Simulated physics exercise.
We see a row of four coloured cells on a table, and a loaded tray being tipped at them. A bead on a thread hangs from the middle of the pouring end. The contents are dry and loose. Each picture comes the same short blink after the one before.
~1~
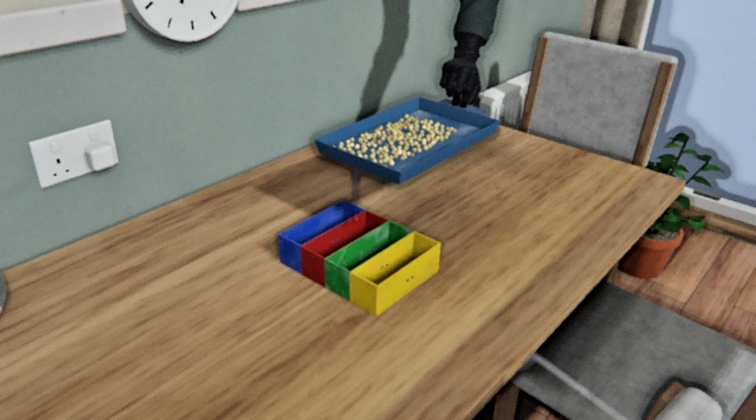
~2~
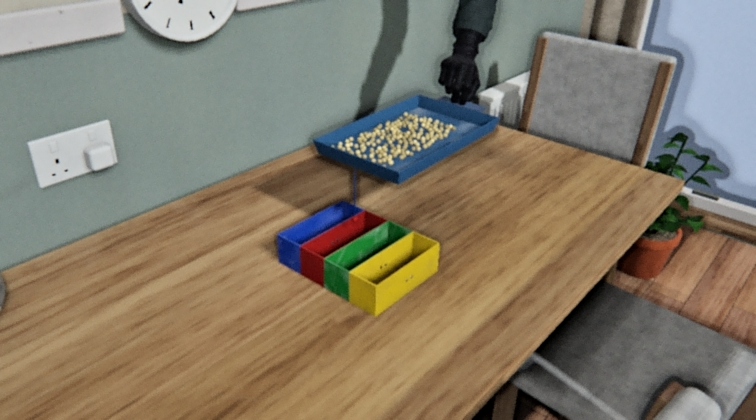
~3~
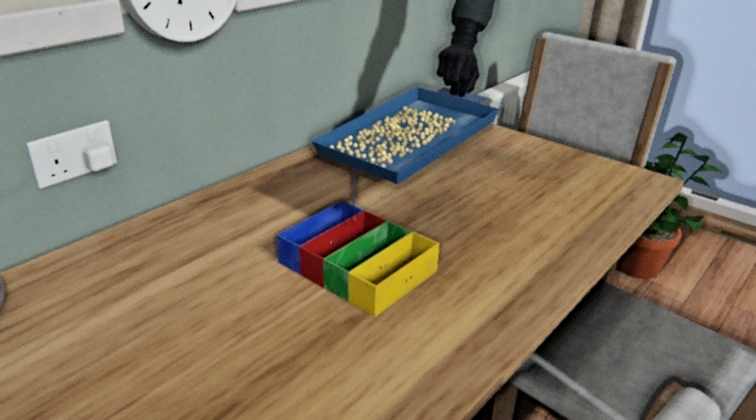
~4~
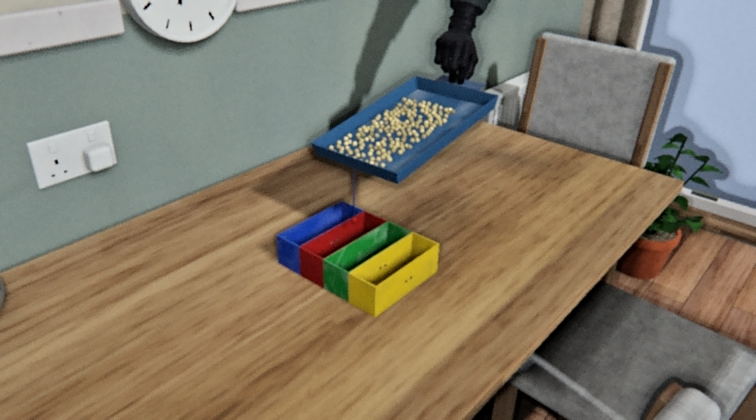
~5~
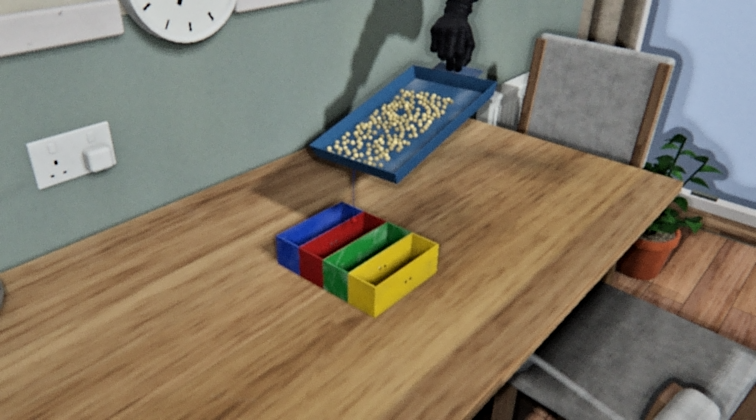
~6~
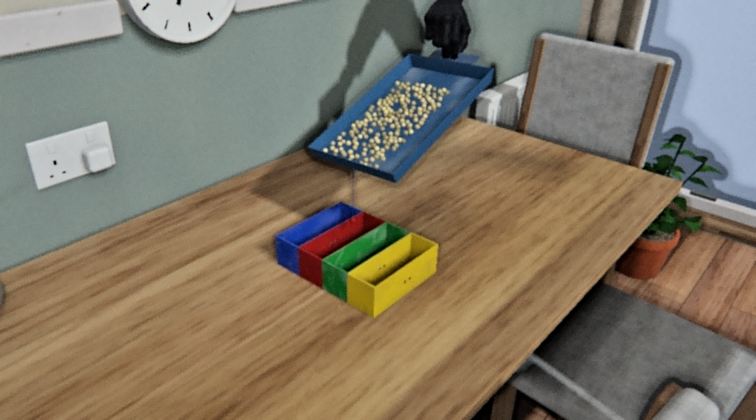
To begin with, a blue tray of pale, round beans sits level above a wooden table, near a row of blue, red, green and yellow cells, with a dark gloved hand at its far end. The hand then rises, steadily tilting the tray towards its near left corner, while the cells stay still.
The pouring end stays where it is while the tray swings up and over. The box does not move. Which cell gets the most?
Most goes to the blue cell.
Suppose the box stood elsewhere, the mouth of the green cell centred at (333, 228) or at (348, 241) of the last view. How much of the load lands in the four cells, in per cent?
About 100 and 100 per cent.
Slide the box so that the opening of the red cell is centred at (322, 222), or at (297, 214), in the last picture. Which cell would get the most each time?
The first try: Red. The second: The green cell.
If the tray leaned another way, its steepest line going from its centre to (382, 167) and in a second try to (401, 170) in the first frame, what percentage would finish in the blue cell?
About 0 and 0 per cent.
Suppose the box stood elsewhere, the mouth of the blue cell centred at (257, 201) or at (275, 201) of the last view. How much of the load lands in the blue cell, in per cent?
First some 0, then 0 per cent.
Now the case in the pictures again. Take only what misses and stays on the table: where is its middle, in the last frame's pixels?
Roughly at (253, 249).
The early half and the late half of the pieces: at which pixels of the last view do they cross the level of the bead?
At about (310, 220), then at (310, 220).
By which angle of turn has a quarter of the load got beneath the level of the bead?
Roughly 100°.
Soon after the last picture, tray tipped steeply; most on the tray; a stray few in the blue cell; a small part falling or outside the box.
A little later, tray tipped past a quarter turn; about a quarter on the tray; about a quarter in the blue cell; a small part in the red cell; a stray few in the green cell; about half falling or outside the box.
Later still, tray tipped past a quarter turn; about half in the blue cell; about a quarter in the red cell; a small part in the green cell; a stray few in the yellow cell; about a quarter falling or outside the box.
At rest, tray tipped past a quarter turn; about half in the blue cell; about a quarter in the red cell; a small part in the green cell; a stray few in the yellow cell; about a quarter outside the box.
